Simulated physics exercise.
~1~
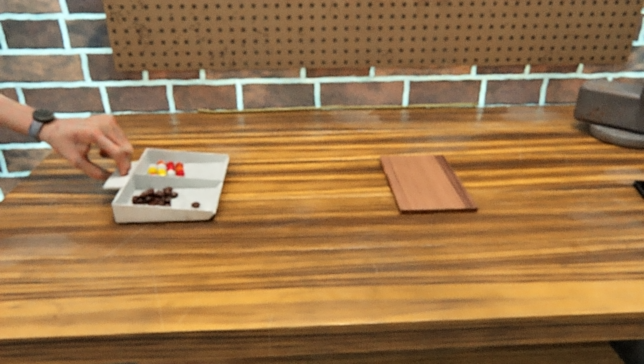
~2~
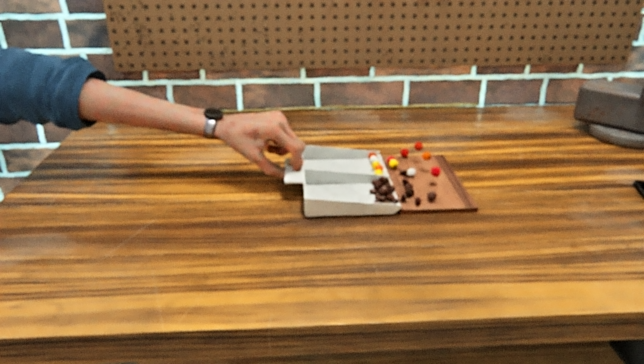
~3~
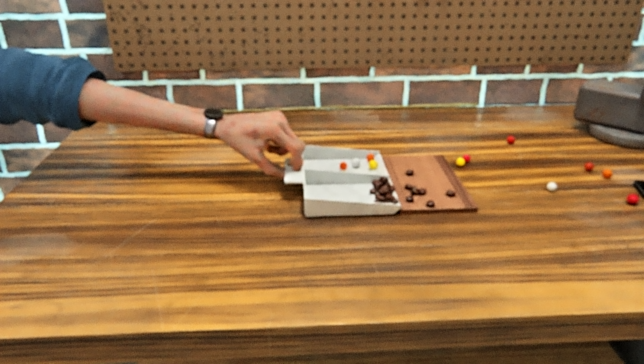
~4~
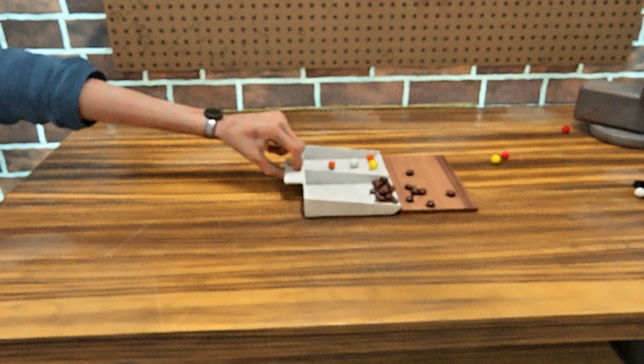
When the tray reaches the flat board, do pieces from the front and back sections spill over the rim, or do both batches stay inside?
Both batches lose some pieces over the rim. Some of the dark ones from the front end up on the board, and colorful ones from the back scatter across the table.
